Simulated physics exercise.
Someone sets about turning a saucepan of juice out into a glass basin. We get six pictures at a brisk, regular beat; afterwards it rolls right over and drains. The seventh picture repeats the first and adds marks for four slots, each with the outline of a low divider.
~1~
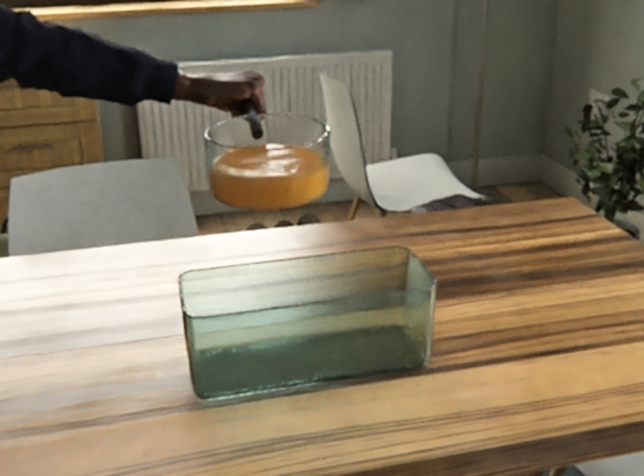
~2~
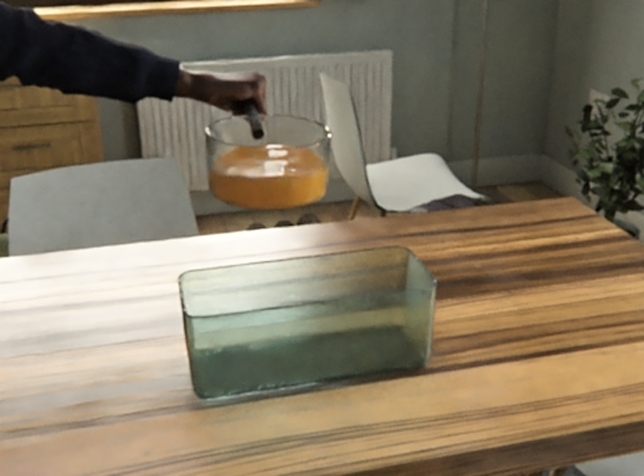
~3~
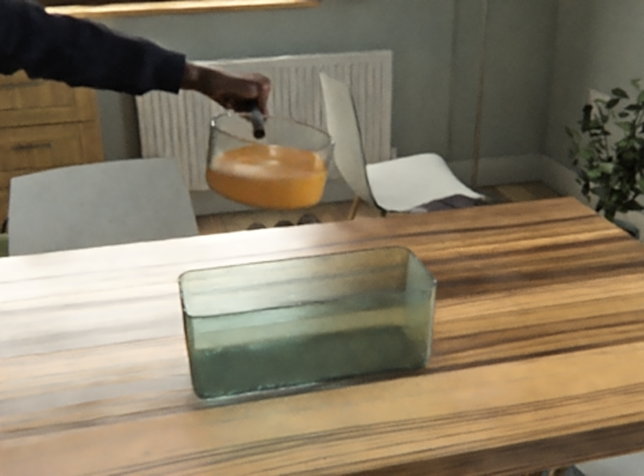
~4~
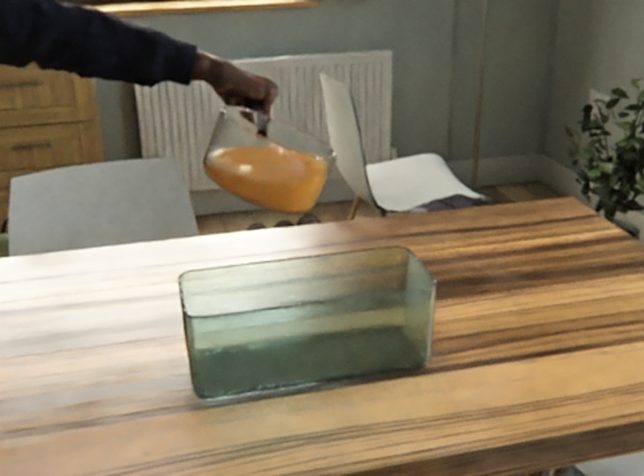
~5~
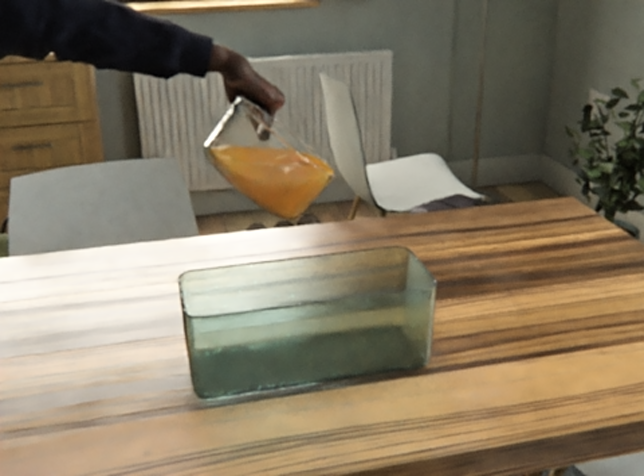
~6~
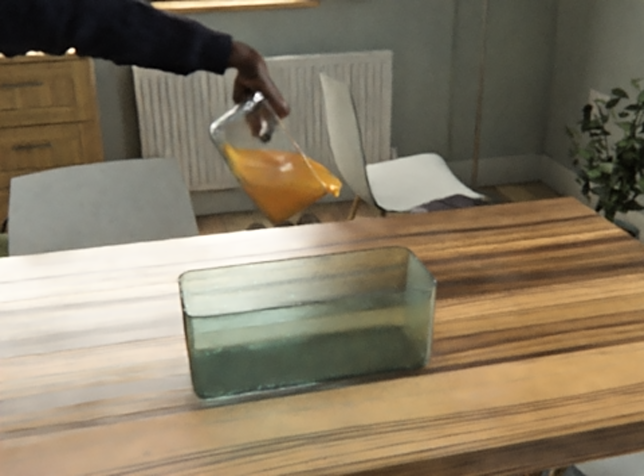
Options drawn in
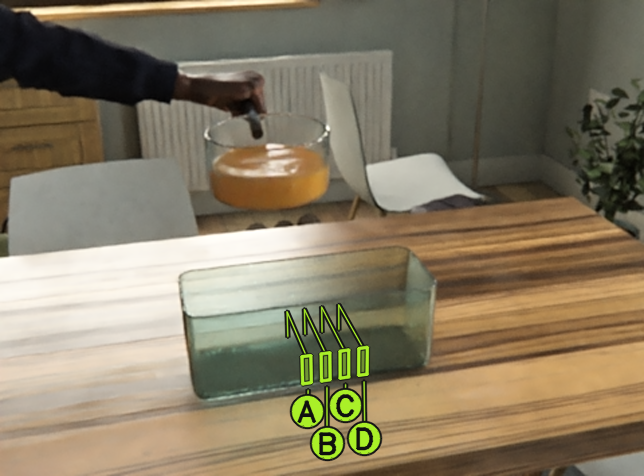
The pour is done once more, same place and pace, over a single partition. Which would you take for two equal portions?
Choose D.
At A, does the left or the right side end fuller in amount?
The right one.
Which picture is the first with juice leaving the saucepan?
In picture 6.
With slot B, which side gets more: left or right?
The right side.
On the marked copy, A at (308, 390); B at (326, 387); C at (345, 384); D at (364, 381).
Choosing A, about 14 % ends left of the wall and 83 % right of it; 3 % is lost outside.
Choosing B, about 14 % ends left of the wall and 83 % right of it; 3 % is lost outside.
Choosing C, about 22 % ends left of the wall and 75 % right of it; 3 % is lost outside.
Choosing D, about 48 % ends left of the wall and 48 % right of it; 4 % is lost outside.
